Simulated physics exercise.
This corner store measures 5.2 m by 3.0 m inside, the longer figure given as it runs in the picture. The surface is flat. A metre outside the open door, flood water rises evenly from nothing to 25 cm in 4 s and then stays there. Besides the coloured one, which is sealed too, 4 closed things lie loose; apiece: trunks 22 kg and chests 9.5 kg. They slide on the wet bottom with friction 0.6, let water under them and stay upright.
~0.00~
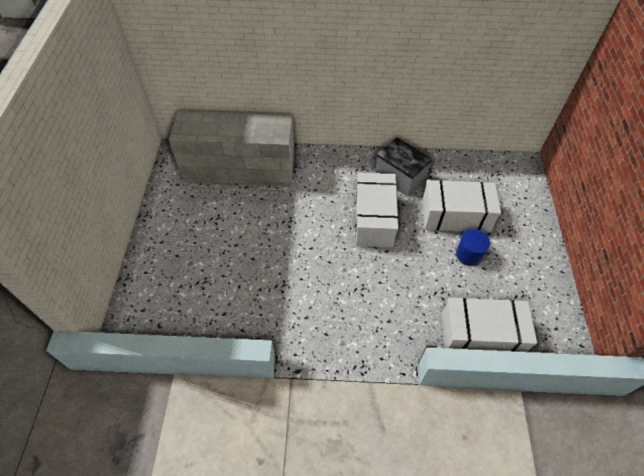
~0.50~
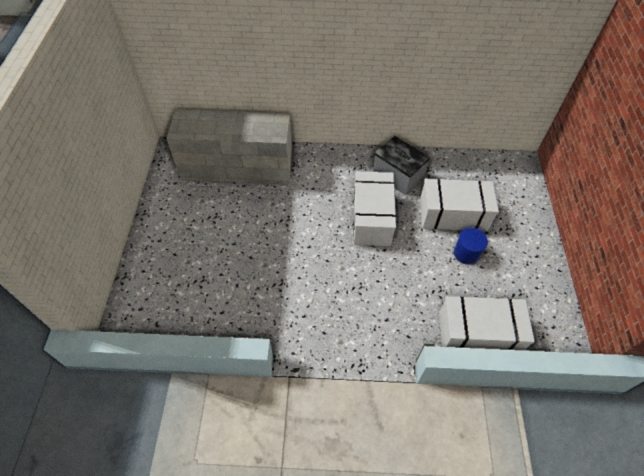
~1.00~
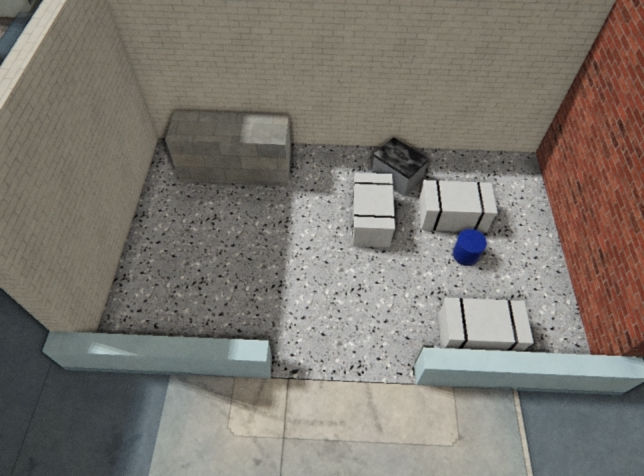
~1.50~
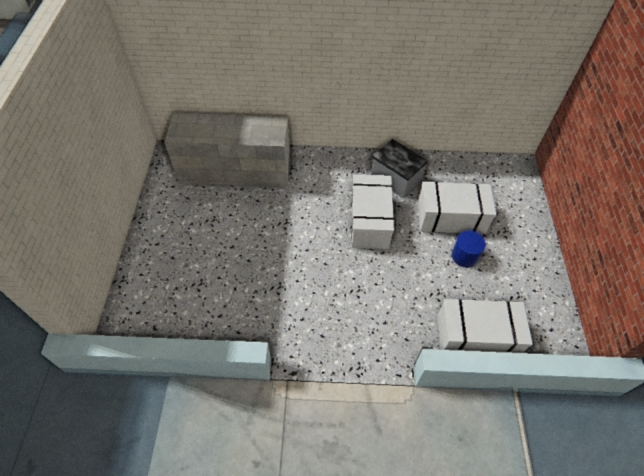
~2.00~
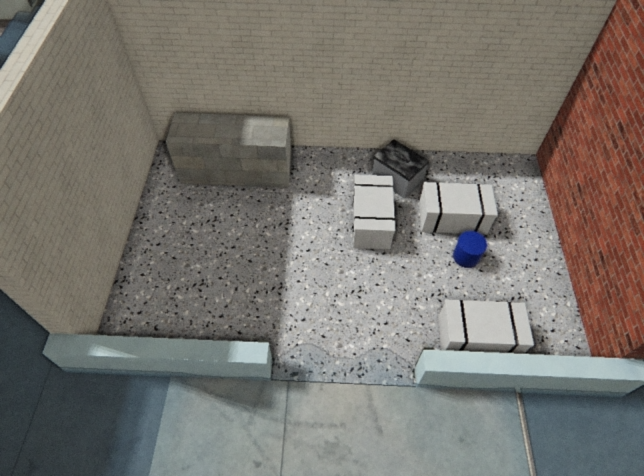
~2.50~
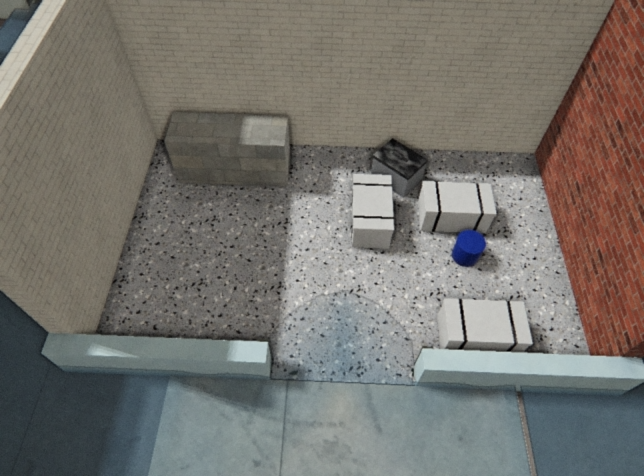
In a walled room with an open doorway, water crept over the paving outside and then spread in across the speckled floor, while the blue pail and the pale trunks stayed put.
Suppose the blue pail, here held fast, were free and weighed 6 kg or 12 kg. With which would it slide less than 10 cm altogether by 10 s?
I expect that only the larger load is enough.
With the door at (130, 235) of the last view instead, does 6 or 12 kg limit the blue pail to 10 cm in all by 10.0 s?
In that case neither load is enough.
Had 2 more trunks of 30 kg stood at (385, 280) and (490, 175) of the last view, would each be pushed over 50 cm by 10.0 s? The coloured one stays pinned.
In turn: Past it, past it.
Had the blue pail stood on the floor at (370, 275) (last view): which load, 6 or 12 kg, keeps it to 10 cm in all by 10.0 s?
Neither is enough.
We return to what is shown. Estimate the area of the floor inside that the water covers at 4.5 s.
Some 7.0 m2.
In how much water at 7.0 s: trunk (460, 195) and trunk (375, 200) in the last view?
Roughly 12 and 14 cm.
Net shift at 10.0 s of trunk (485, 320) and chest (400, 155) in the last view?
In turn: 40 cm, 120 cm.
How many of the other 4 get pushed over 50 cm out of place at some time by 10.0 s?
3 of them.
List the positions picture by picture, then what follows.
The blue pail at (476, 241), on the bottom; 0.0 m2 under water; 0 of 5 have shifted, in the first frame.
The blue pail at (473, 240), on the bottom; 0.0 m2 under water; 0 of 5 have shifted, in the second frame.
The blue pail at (472, 241) rests on the ground; 0.0 m2 under water; 0 of 5 have shifted, in the third frame.
The blue pail at (471, 242) rests on the ground; 0.0 m2 under water; 0 of 5 have shifted, in the fourth frame.
The blue pail at (473, 243), on the bottom; water covers 0.1 m2; 0 of 5 have shifted, in the fifth frame.
The blue pail at (471, 242), on the bottom; 0.9 m2 under water; 0 of 5 have shifted, in the sixth frame.
After 3.5 s the blue pail would be 0 cm from its start with 6 kg and 0 cm from its start with 12 kg; 0 cm of water round it then.
After 4.5 s the blue pail would be 7 cm from its start with 6 kg and 0 cm from its start with 12 kg; 7 cm of water round it then.
After 7.0 s the blue pail would be 40 cm from its start with 6 kg and 0 cm from its start with 12 kg; 4 cm of water round it then.
After 10.0 s the blue pail would be 46 cm from its start with 6 kg and 0 cm from its start with 12 kg; 6 cm of water round it then.
